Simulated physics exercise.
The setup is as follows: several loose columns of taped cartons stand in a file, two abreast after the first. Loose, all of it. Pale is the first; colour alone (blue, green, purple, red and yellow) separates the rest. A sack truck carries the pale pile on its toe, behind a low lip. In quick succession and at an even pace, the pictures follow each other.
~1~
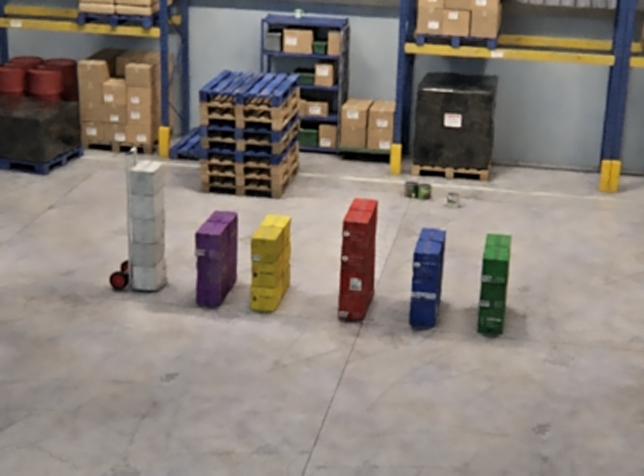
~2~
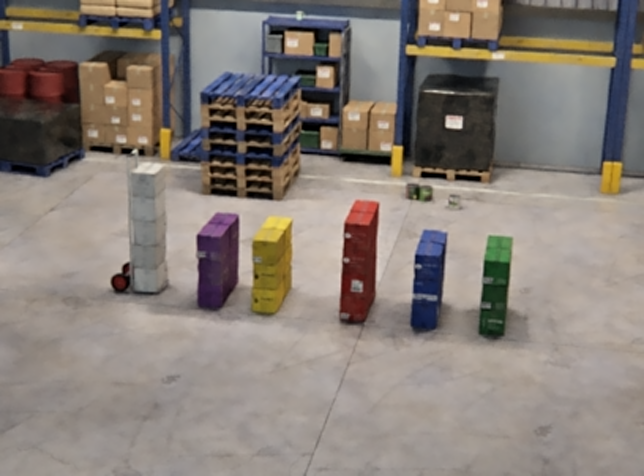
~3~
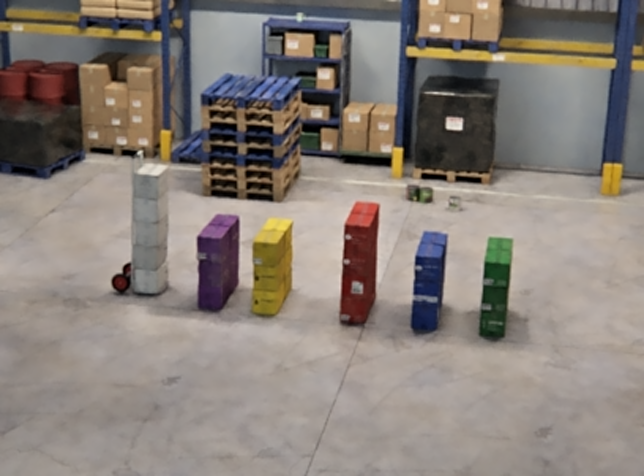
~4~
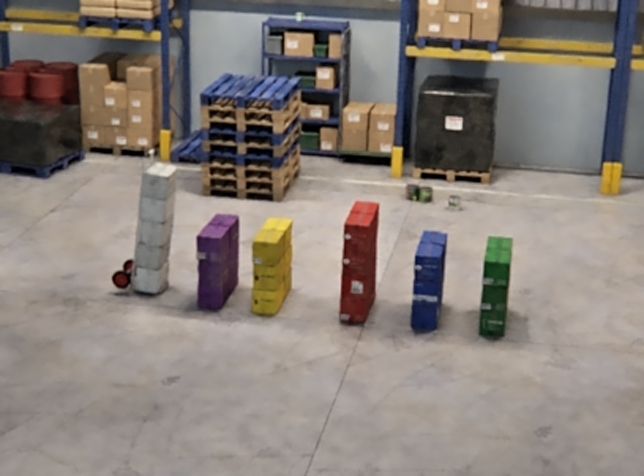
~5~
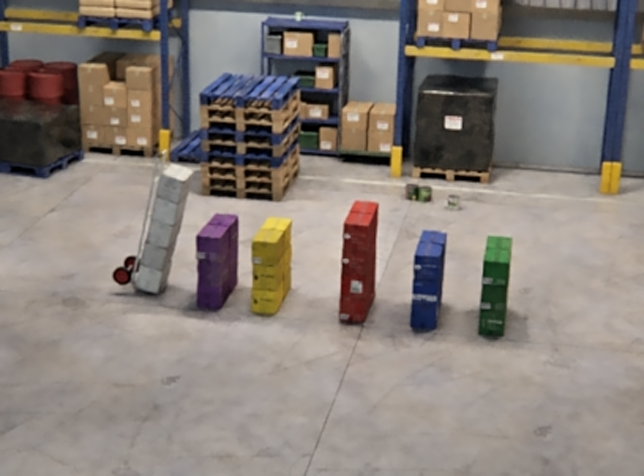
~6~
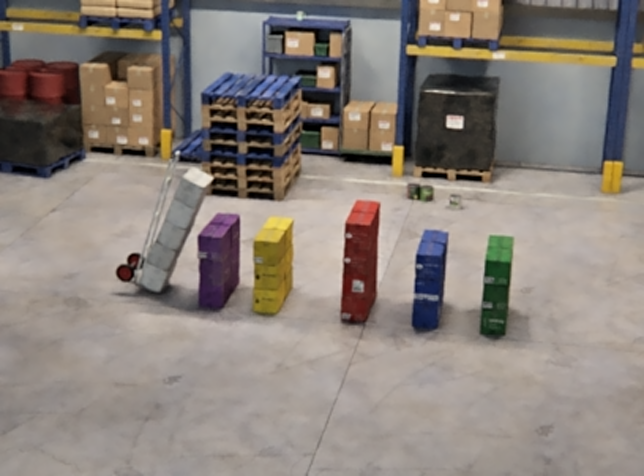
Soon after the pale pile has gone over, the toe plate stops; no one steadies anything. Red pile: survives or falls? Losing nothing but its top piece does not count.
Survives.
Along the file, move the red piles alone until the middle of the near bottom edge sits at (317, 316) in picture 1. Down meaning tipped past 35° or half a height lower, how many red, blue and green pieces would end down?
The count comes out as red 0, blue 0 and green 0.
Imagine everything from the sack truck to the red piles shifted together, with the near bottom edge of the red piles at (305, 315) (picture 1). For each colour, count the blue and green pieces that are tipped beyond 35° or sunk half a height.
I'd count blue at 0 and green at 0.
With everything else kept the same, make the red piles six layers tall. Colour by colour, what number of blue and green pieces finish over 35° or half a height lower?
That comes to blue 0, then green 0.
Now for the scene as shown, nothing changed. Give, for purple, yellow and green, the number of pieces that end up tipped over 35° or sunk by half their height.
Purple: 0, yellow: 0, green: 0.
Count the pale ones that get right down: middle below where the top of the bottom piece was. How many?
That would be 1 in total.
Soon, 0 of the pale pile down; none of the 8 red cartons down (0 of 32 in all colours); top red carton unmoved.
A while on, 5 of the pale pile down; none of the 8 red cartons down (0 of 32 in all colours); top red carton unmoved.
Towards the end, 4 of the pale pile down; none of the 8 red cartons down (0 of 32 in all colours); top red carton unmoved; top purple carton tipped a little.
Finally, 4 of the pale pile down; none of the 8 red cartons down (0 of 32 in all colours); top red carton unmoved; top purple carton tipped a little. Seen by the last camera, middles, top red carton near (360, 230), top purple carton near (223, 242).
